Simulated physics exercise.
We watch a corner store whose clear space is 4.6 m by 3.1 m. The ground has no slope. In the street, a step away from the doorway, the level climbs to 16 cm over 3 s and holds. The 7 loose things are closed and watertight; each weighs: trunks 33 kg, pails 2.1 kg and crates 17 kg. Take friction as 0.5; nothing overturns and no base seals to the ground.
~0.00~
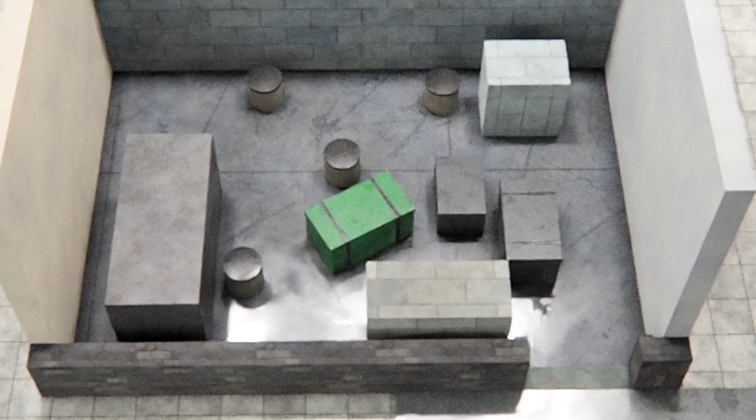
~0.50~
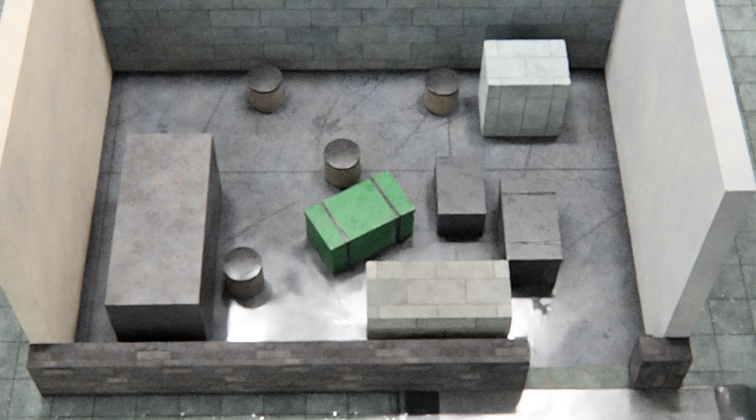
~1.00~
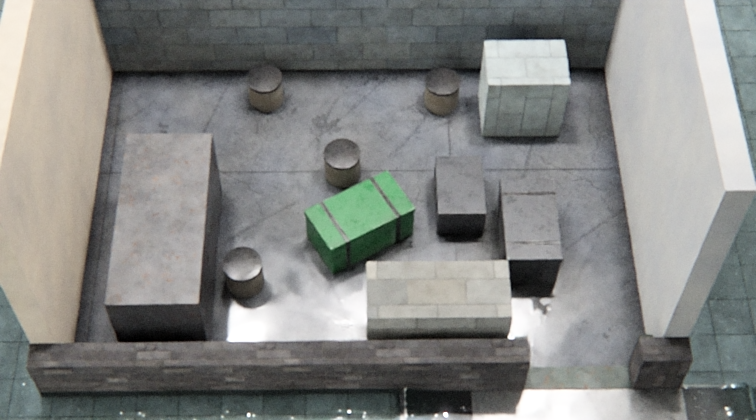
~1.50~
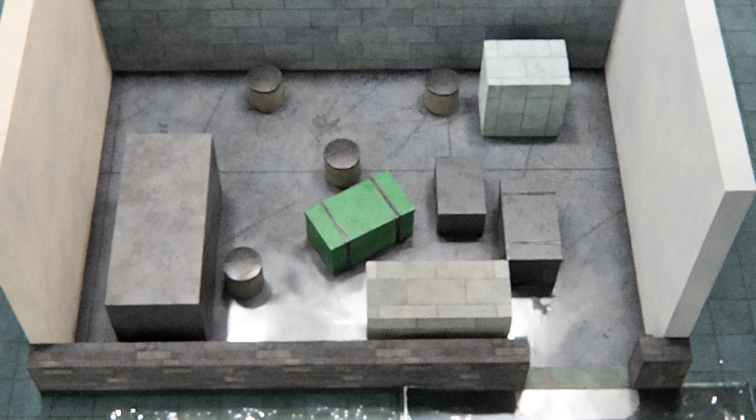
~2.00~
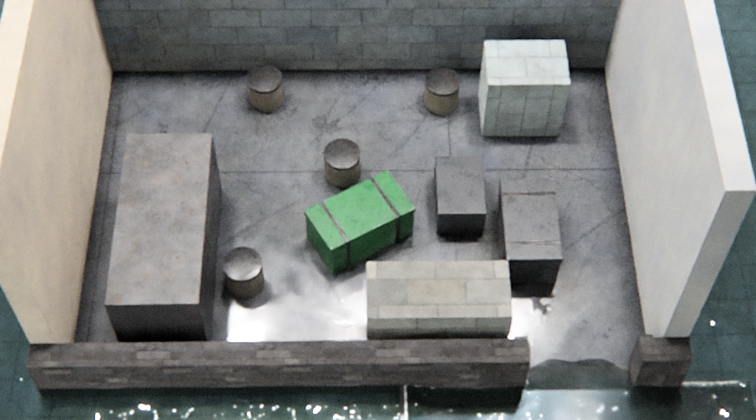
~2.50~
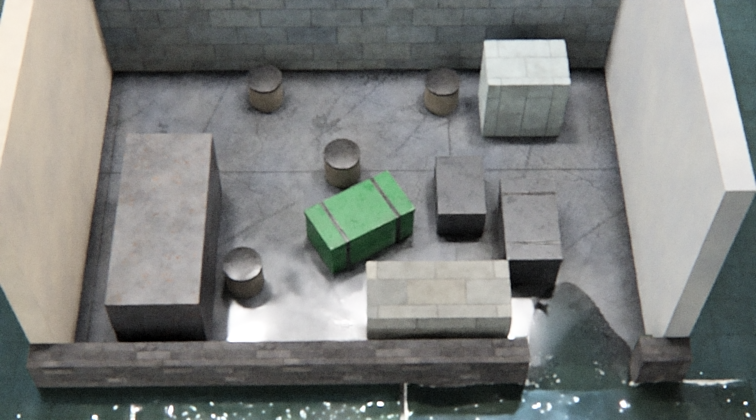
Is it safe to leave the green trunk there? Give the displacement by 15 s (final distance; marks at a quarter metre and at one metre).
The green trunk barely shifts.
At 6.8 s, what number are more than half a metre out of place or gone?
0 of them.
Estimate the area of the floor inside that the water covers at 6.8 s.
Roughly 7.5 m2.
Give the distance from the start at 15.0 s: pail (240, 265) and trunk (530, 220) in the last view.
In turn: 50 cm, 0 cm.
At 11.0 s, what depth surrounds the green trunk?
Roughly 4 cm.
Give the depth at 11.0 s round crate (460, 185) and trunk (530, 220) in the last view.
Roughly 5 and 6 cm.
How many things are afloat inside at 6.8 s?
At that moment 0.
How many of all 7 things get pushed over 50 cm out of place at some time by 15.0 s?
I count 4.
After 3.5 s the green trunk is near (360, 209), 0.0 m from its start, aground; 0 afloat.
After 6.8 s the green trunk is near (360, 209), 0.0 m from its start, aground; 0 afloat.
After 11.0 s the green trunk is near (360, 209), 0.0 m from its start, aground; 4 afloat.
After 15.0 s the green trunk is near (360, 209), 0.0 m from its start, aground; 4 afloat.
